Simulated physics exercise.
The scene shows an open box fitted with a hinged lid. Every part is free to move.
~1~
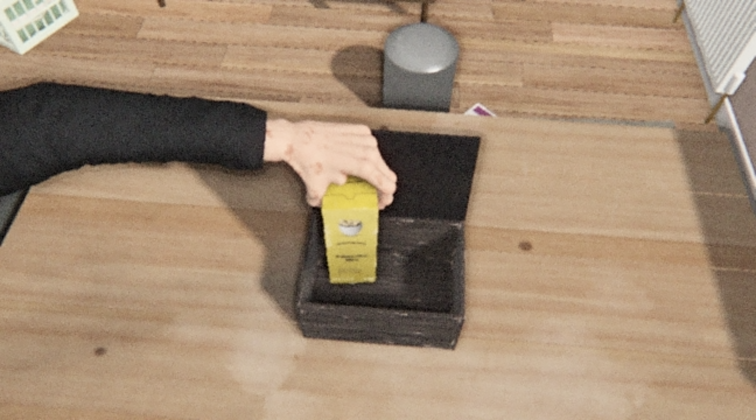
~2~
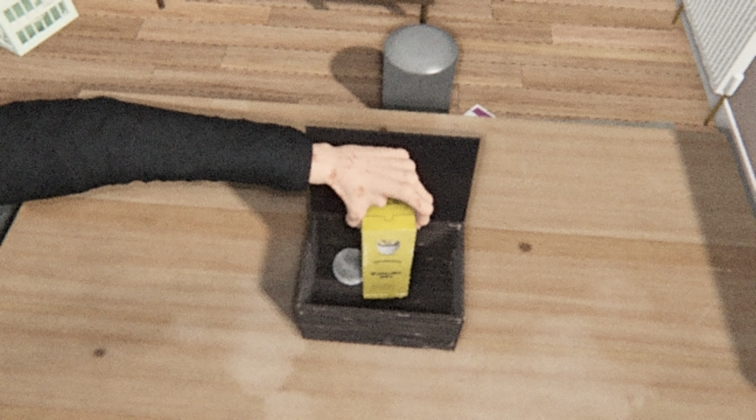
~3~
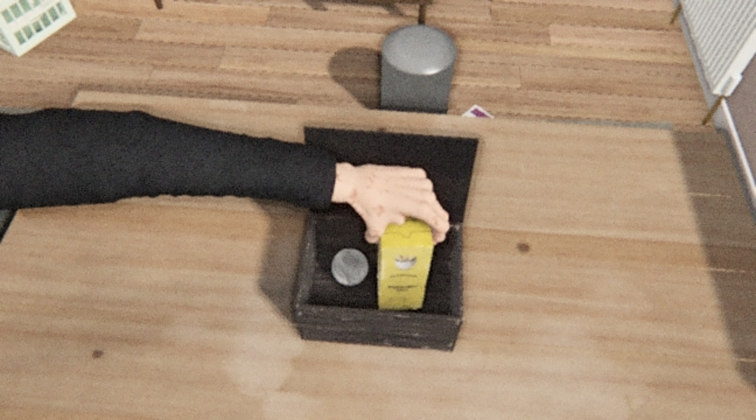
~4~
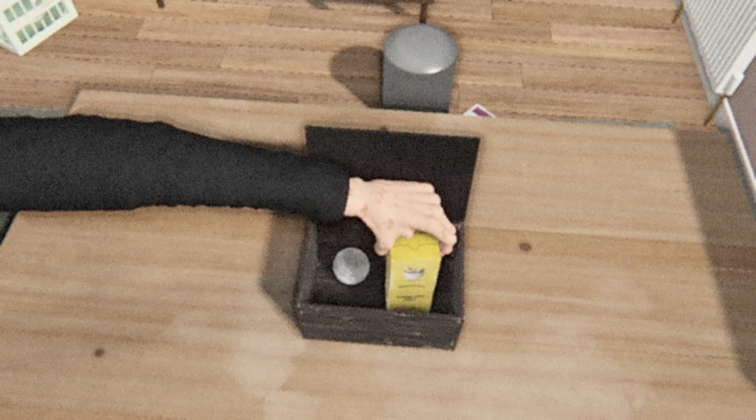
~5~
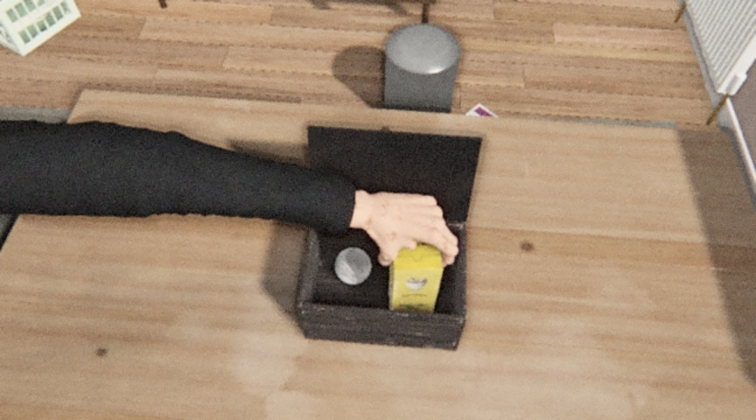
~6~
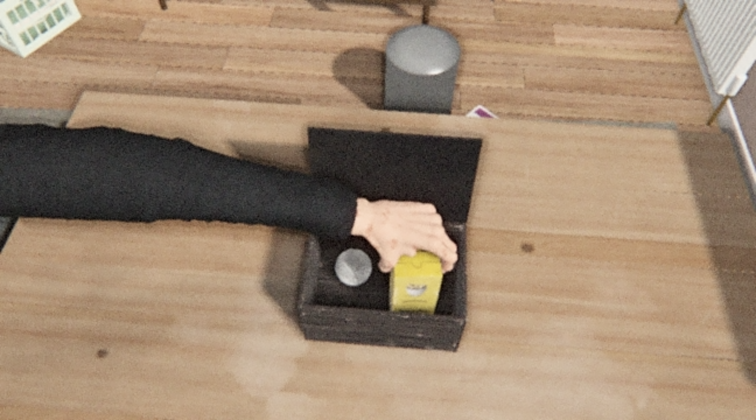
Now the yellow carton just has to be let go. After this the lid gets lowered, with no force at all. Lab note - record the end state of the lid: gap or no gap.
End state: Gap.
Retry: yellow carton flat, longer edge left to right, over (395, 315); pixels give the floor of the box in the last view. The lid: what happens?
That way the lid ends up fully closed.
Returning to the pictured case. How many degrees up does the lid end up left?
I'd put it at roughly 40°.
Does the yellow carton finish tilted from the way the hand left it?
By the end it has kept its angle.
Then, 1.30 s later than the last frame, lid 77° above the rim.
Then, 1.70 s later than the last frame, lid 54° above the rim.
When it is over, lid 42° above the rim; both as before. End places, in pixels of the last picture, yellow carton near (413, 289).
